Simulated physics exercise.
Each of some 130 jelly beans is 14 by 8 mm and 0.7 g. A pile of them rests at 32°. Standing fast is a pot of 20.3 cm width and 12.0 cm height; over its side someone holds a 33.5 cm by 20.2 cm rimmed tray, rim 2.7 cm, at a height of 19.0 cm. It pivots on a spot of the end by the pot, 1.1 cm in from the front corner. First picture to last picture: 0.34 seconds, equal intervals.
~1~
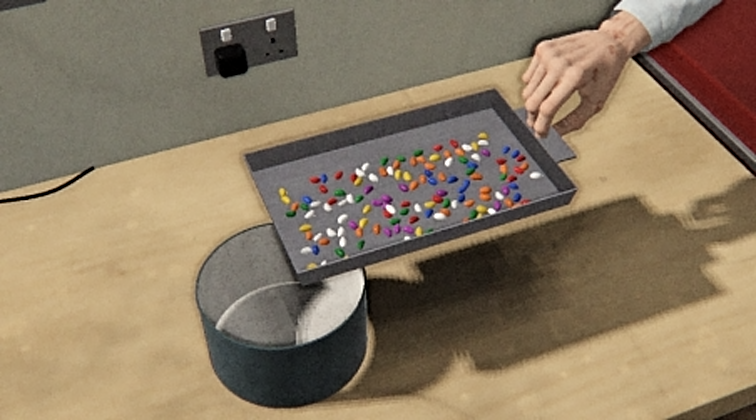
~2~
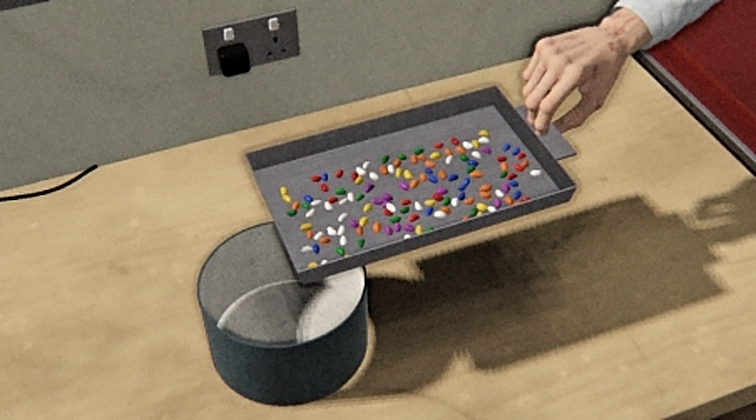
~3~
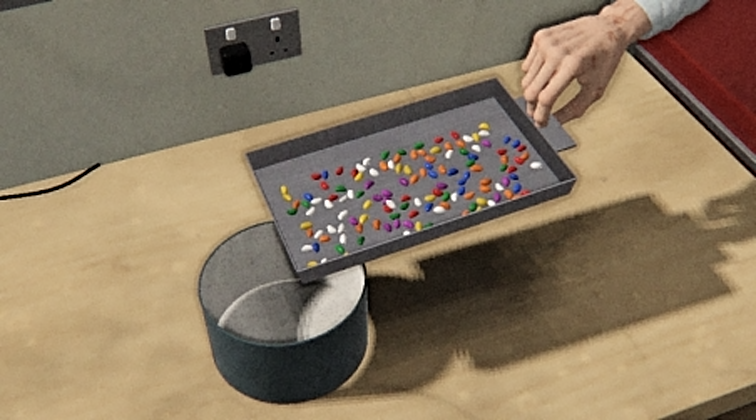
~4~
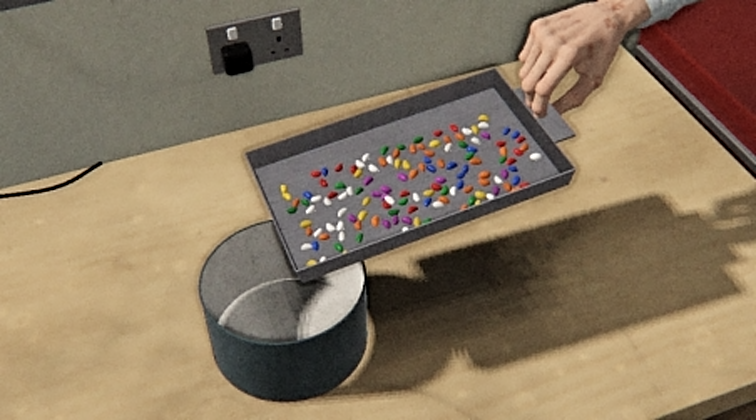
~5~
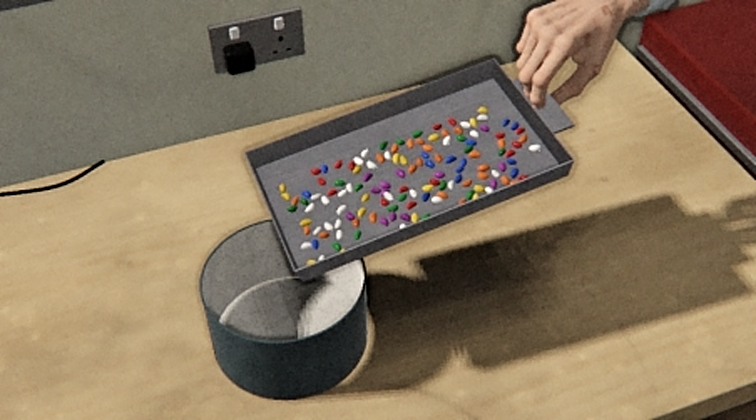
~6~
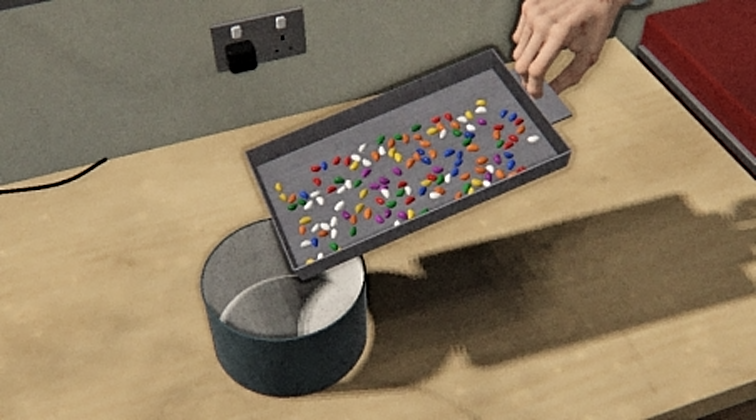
A hand slowly raises the right end of a tray of colourful beans above a pot.
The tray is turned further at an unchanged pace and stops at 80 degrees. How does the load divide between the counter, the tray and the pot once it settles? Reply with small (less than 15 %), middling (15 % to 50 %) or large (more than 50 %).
Counter - small, tray - large, pot - middling.
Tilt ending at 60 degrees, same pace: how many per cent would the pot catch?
It would land at about 0 percent.
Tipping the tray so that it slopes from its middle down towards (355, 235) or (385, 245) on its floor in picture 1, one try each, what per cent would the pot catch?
I'd put it at about 30 per cent for the first tilt and about 0 per cent for the second.
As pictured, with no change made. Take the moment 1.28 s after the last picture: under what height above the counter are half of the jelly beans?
Roughly 22 centimetres.
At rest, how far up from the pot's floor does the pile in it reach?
Some 1.0 cm up.
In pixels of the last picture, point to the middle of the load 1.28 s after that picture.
Approx. (283, 222).
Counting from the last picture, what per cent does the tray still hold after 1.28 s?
Estimate: About 100 percent.
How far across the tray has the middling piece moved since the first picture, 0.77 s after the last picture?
Displacement on the tray: About 14 cm.
Then, 0.77 s after the last picture, tilt 44 degrees; the tray holds 100 %, the pot 0 %.
Then, 1.28 s after the last picture, tilt 65 degrees; the tray holds 100 %, the pot 0 %.
Then, 1.86 s after the last picture, tilt 80 degrees; the tray holds 95 %, the pot 5 %.
In the end, counter 5 %, tray 65 %, pot 30 %.
